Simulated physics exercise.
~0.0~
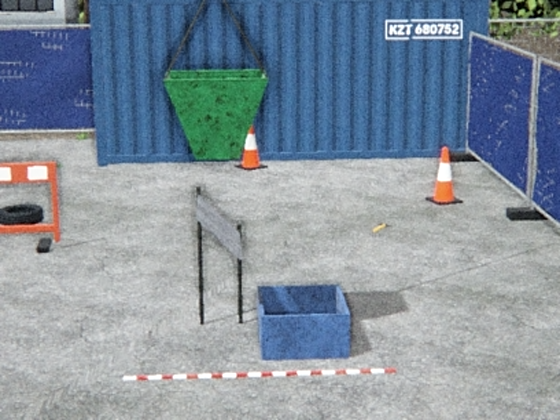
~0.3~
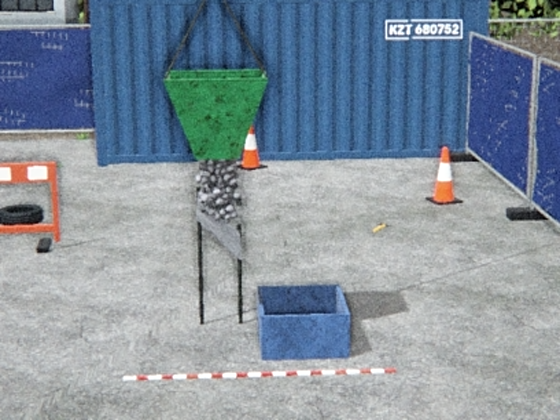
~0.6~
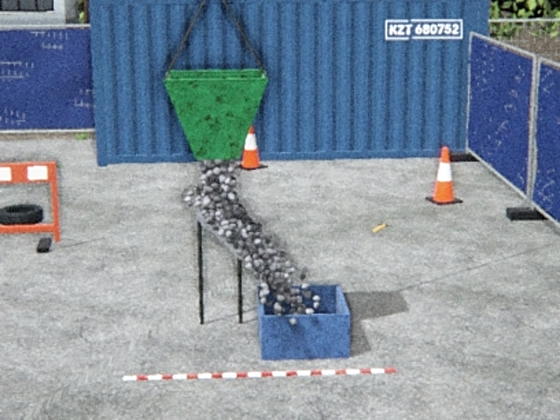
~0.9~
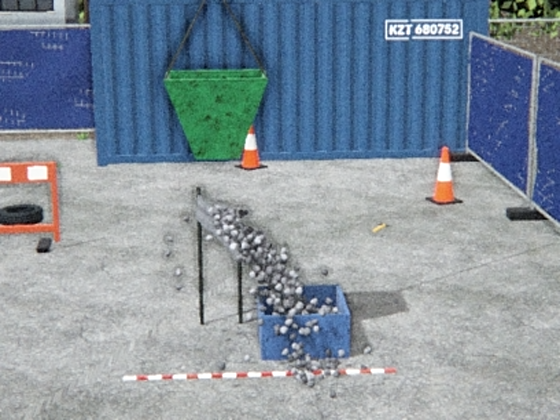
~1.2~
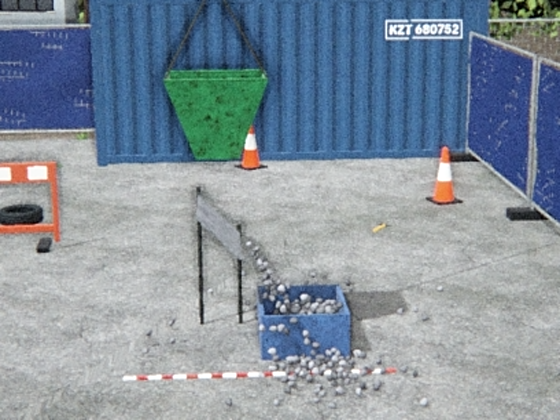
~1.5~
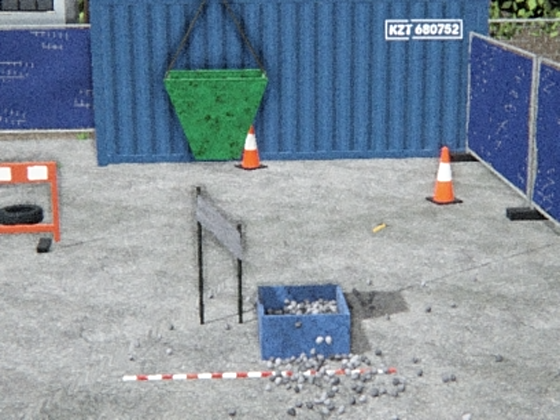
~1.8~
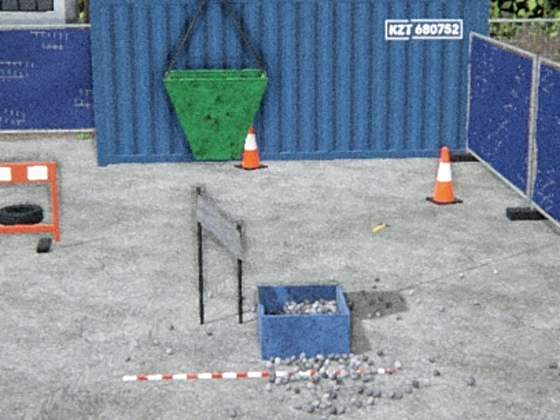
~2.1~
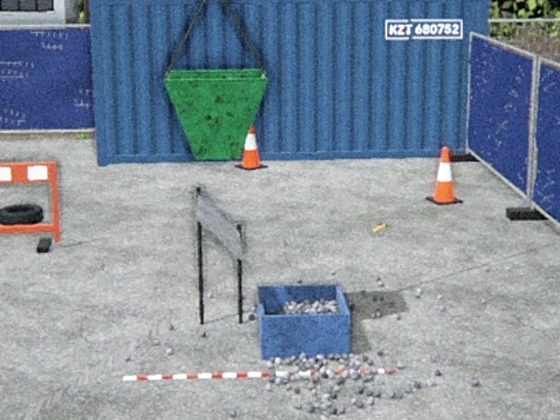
A green hopper hangs before a blue shipping container in a grey paved yard, seen from slightly above, with a steel slide on thin black legs and an open blue bin below it. Orange cones, blue fence panels, a barrier with a tyre and a red and white staff surround them. Grey round stones pour from the hopper onto the slide and rush down to the right into the bin. Some spill over and bounce across the ground in front and to the right. The flow stops, leaving most stones in the bin and the rest scattered around it, mainly in front and to the right.
